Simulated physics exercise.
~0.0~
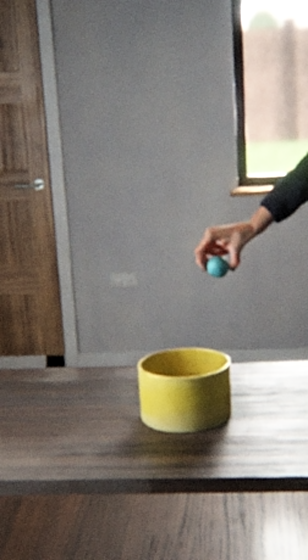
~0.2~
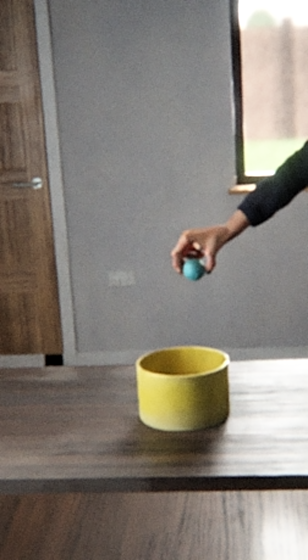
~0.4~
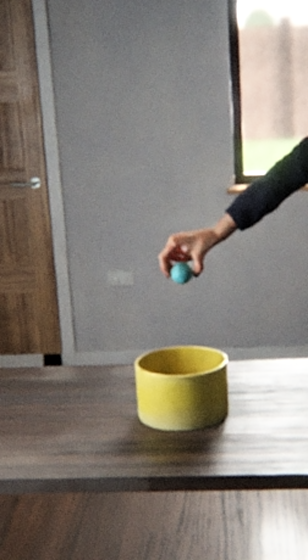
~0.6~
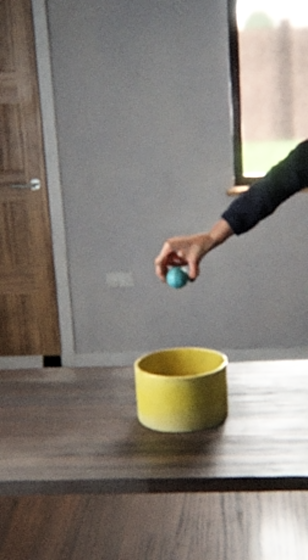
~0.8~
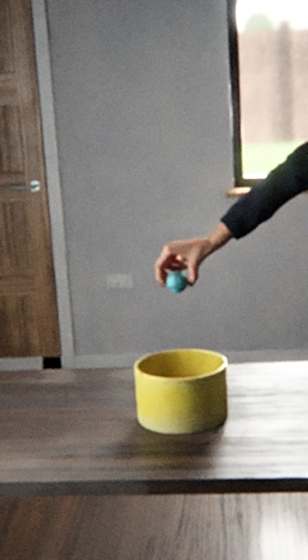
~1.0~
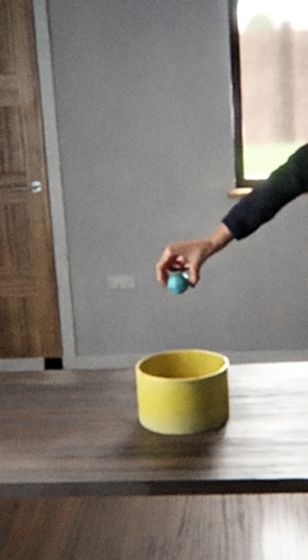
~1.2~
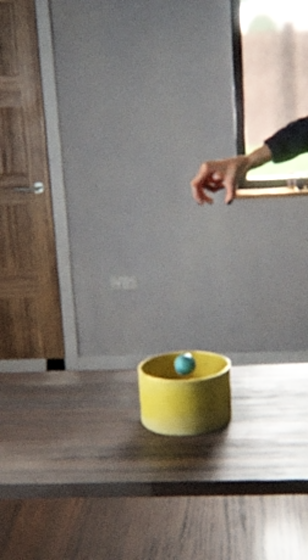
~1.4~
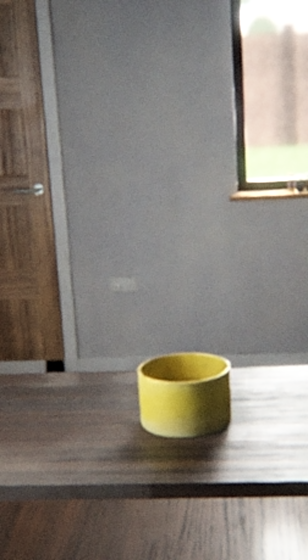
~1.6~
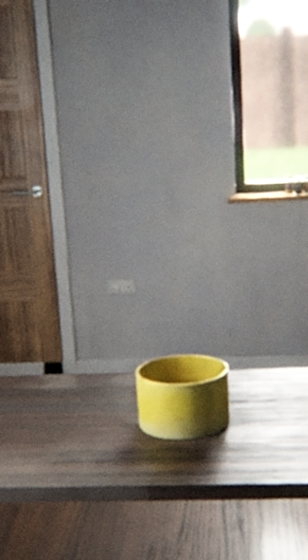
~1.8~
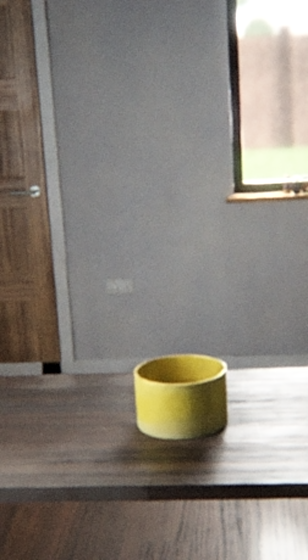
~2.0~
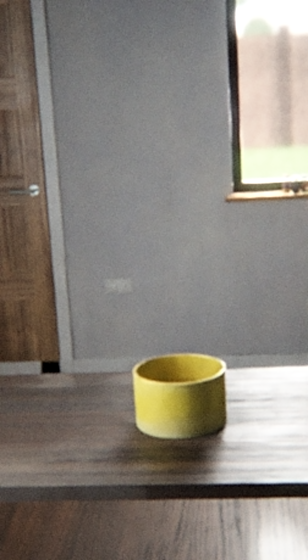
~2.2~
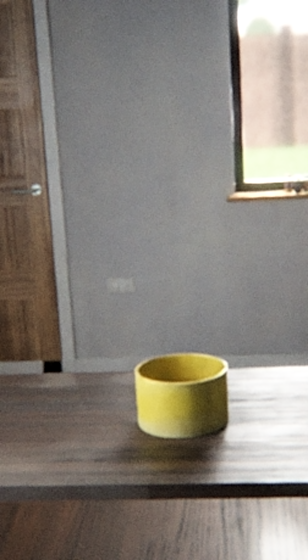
A hand holds a turquoise ball over a yellow container and drops it inside.
